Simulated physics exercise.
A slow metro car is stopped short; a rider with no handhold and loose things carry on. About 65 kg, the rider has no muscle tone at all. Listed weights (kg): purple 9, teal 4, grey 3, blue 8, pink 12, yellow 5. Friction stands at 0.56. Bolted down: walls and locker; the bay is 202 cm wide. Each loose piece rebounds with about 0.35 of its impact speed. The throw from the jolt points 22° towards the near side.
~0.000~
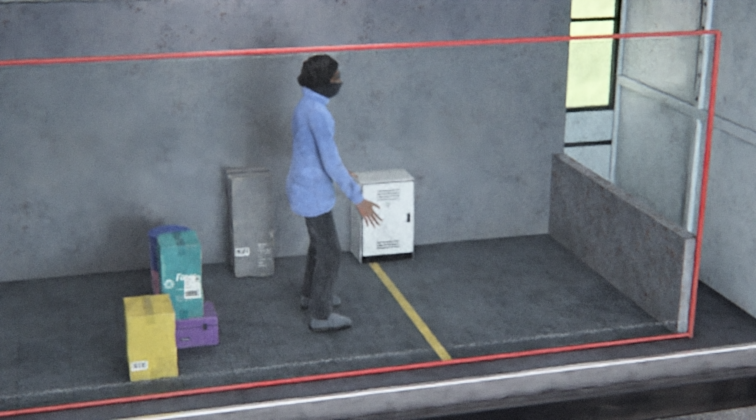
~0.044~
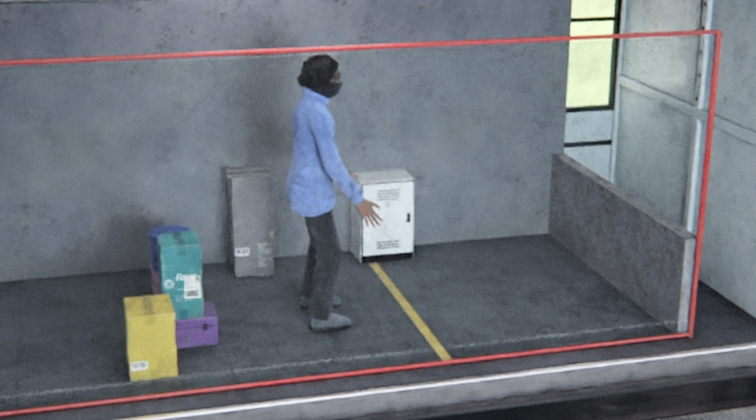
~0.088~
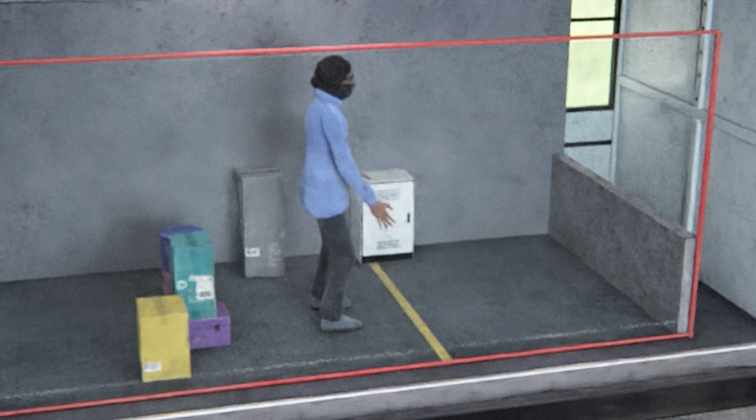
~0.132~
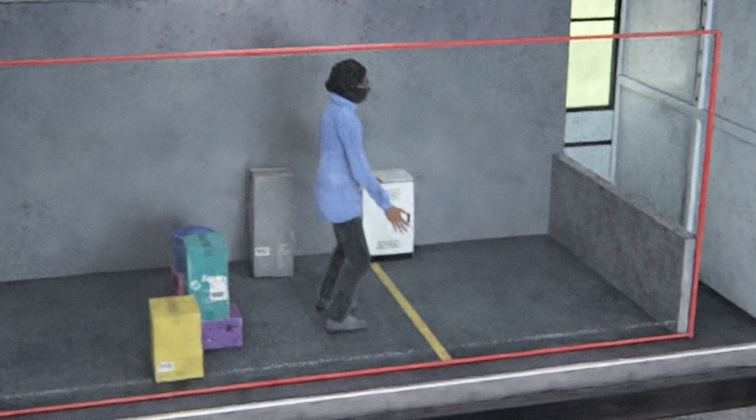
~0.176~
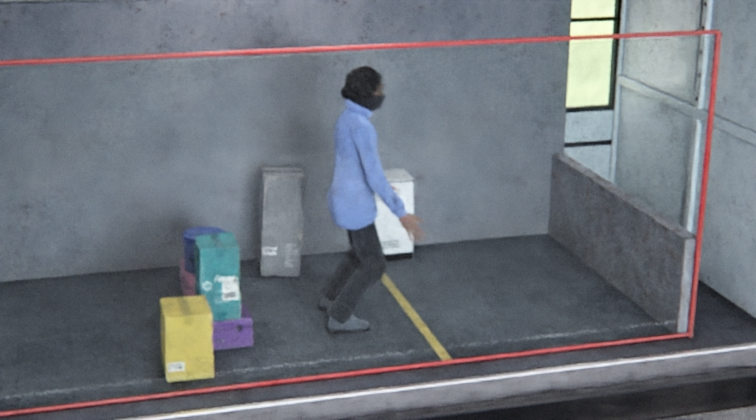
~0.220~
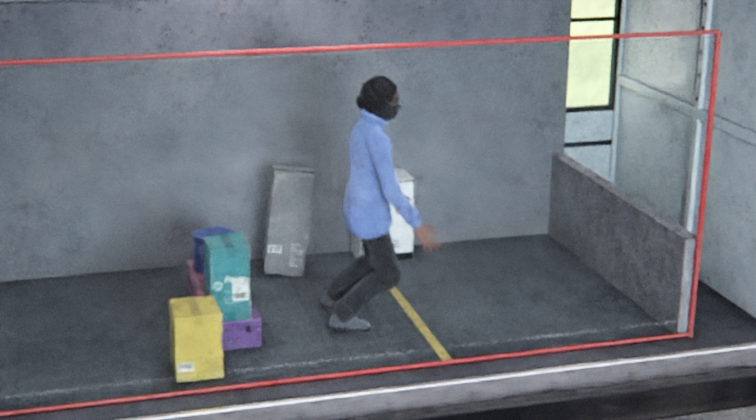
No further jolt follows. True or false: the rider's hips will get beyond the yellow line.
True.
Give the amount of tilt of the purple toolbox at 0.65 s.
Roughly 0° from upright.
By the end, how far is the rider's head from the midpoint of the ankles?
It ends up about 130 cm from head to the midpoint of the ankles.
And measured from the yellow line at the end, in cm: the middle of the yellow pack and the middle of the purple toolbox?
Yellow pack 130 short, purple toolbox 110 short.
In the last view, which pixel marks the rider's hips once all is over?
(529, 321).
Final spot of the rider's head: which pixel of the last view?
The head ends at about (616, 313).
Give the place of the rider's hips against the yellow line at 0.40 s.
It sits around 0 cm short of the mark.
After 0.40 s the rider's hips are 0 cm short of the yellow line, near (424, 266) in the last picture's view.
After 0.65 s the rider's hips are 20 cm past the yellow line, near (471, 290) in the last picture's view; the yellow pack 132 cm short of the yellow line, tilted 0°.
After 1.05 s the rider's hips are 58 cm past the yellow line, near (527, 315) in the last picture's view; the yellow pack 132 cm short of the yellow line, tilted 0°.
When all is still (2.0 s), purple toolbox stops short of the yellow line; teal pack stops short of the yellow line; grey tall box stops short of the yellow line; blue bucket stops short of the yellow line; pink toolbox stops short of the yellow line; yellow pack stops short of the yellow line; rider's hips cross the yellow line; rider's head crosses the yellow line.
